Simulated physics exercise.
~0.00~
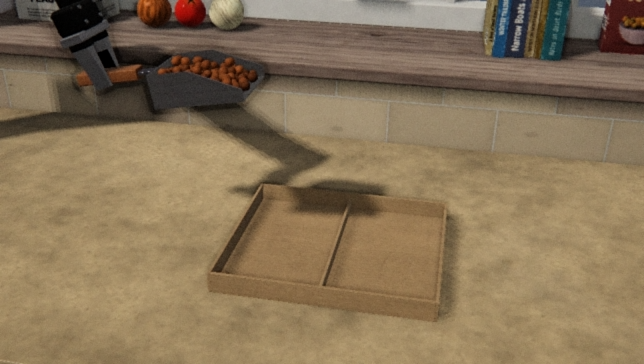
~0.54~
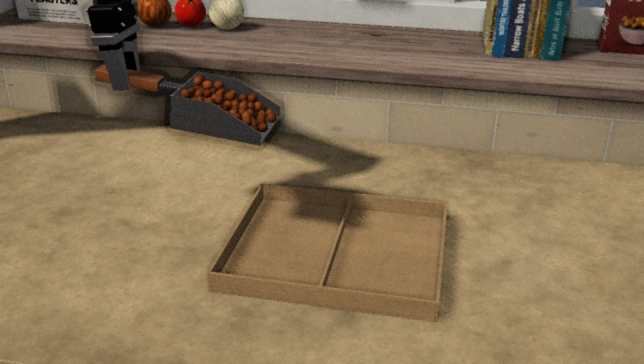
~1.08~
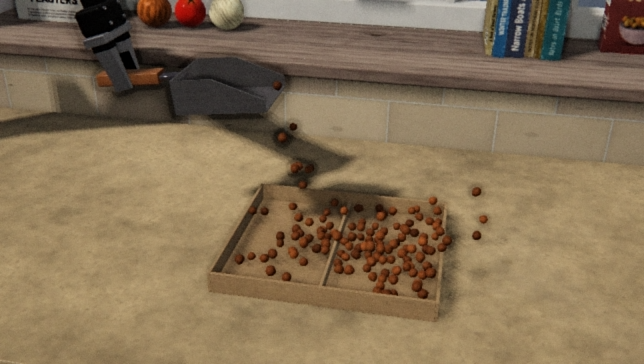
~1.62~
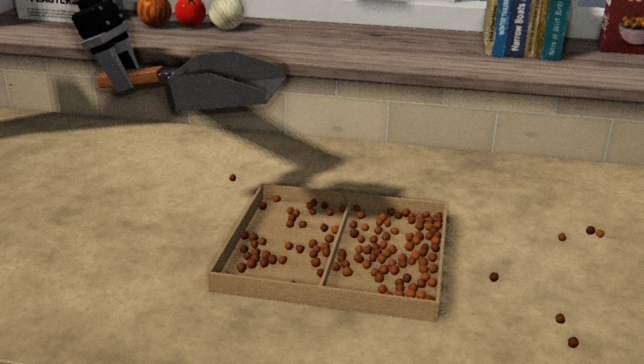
On a mottled tan tabletop, in front of a wooden shelf holding books and round ornaments, a shallow brown tray split in two by a thin wall sits empty. A robot arm at the upper left holds a dark scoop heaped with reddish-brown hazelnuts. The scoop shifts slightly right and down, its load still aboard. Then it tips, and the nuts pour into both parts of the tray, some flying past its right side. By the end the scoop looks empty, more nuts lie in the right part than the left, and a few are scattered on the table.
